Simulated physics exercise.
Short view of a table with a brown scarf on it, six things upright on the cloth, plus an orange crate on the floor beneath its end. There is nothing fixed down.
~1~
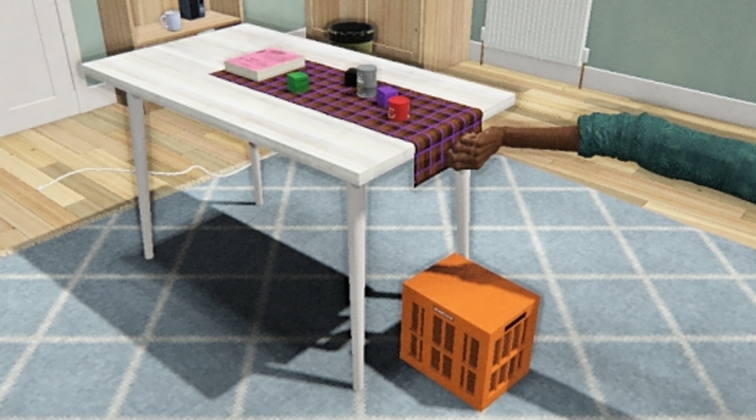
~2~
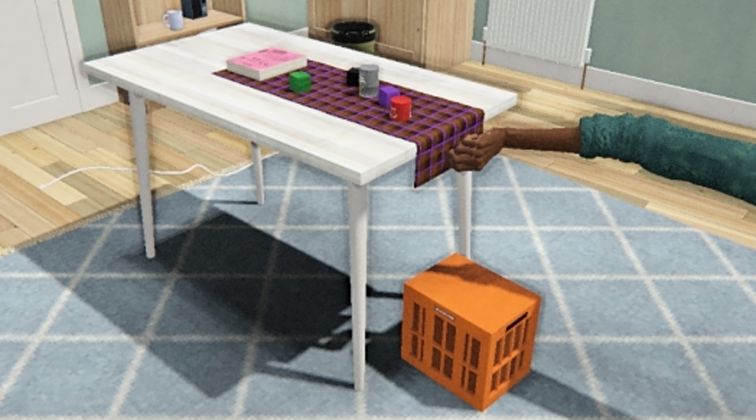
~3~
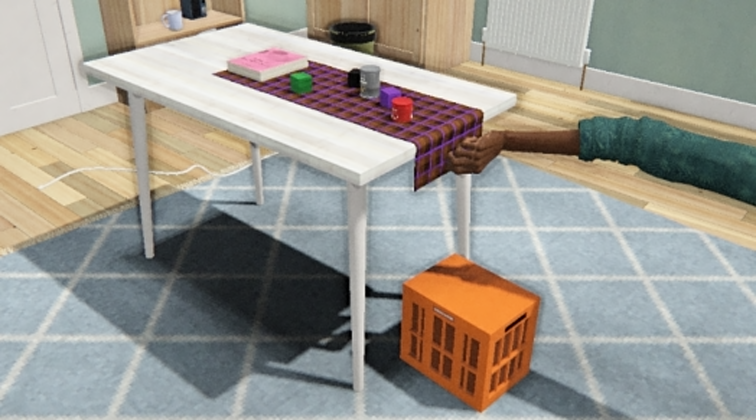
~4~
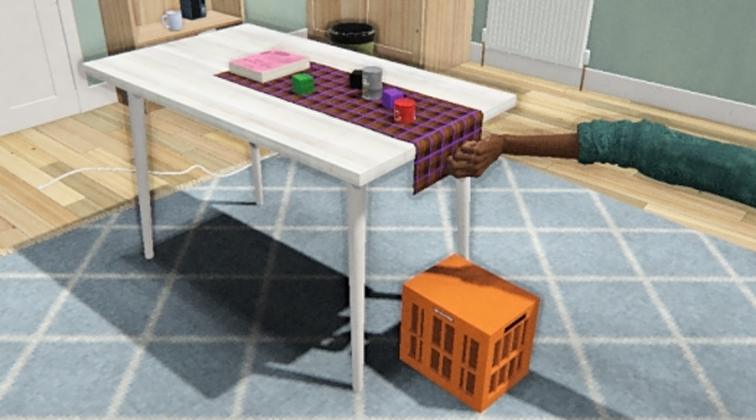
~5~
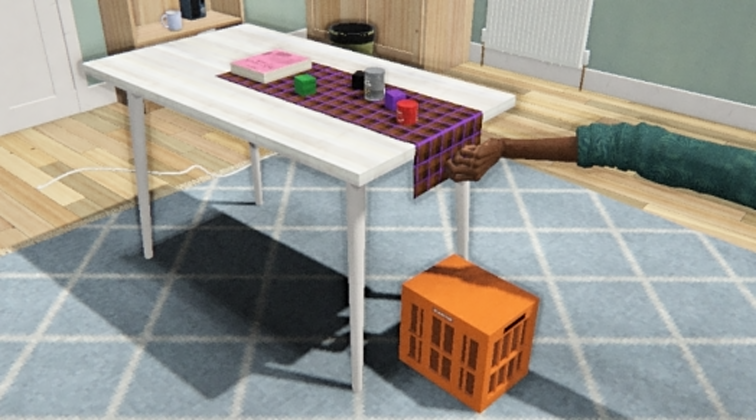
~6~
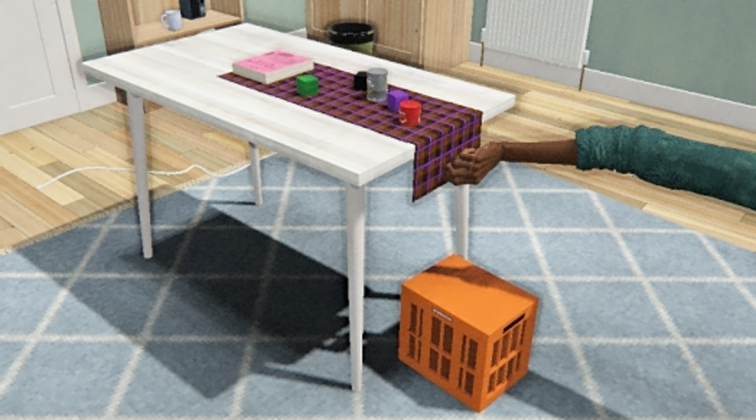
We see a hand at the right gripping the end of a checked cloth on a white table and slowly drawing it down slightly, while the pink book, cubes, grey can and red pot on it shift a little rightward.
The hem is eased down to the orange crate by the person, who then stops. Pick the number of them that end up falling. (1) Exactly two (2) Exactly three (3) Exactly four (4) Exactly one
Exactly three.
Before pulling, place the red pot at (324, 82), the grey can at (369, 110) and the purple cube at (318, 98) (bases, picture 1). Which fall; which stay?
The red pot holds on; the grey can is carried off; the purple cube stays on.
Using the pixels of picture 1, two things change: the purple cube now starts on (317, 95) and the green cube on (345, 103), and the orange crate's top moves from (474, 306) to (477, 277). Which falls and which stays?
Result: Purple cube still there, green cube still there.
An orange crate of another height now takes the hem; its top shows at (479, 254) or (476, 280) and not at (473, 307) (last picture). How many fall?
Then 1, then 2.
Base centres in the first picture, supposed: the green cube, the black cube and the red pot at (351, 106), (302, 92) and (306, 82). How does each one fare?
In the end the green cube is no longer up there, the black cube is still up there and the red pot is still up there.
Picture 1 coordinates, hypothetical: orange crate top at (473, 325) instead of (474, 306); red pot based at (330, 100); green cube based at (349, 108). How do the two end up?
Red pot: Off. Green cube: Off.
Soon after, hem near (445, 237); red pot gone.
After that, hem on the crate; red pot and purple cube gone.
In the end, hem on the crate; red pot, purple cube and grey can gone. It carries off three.
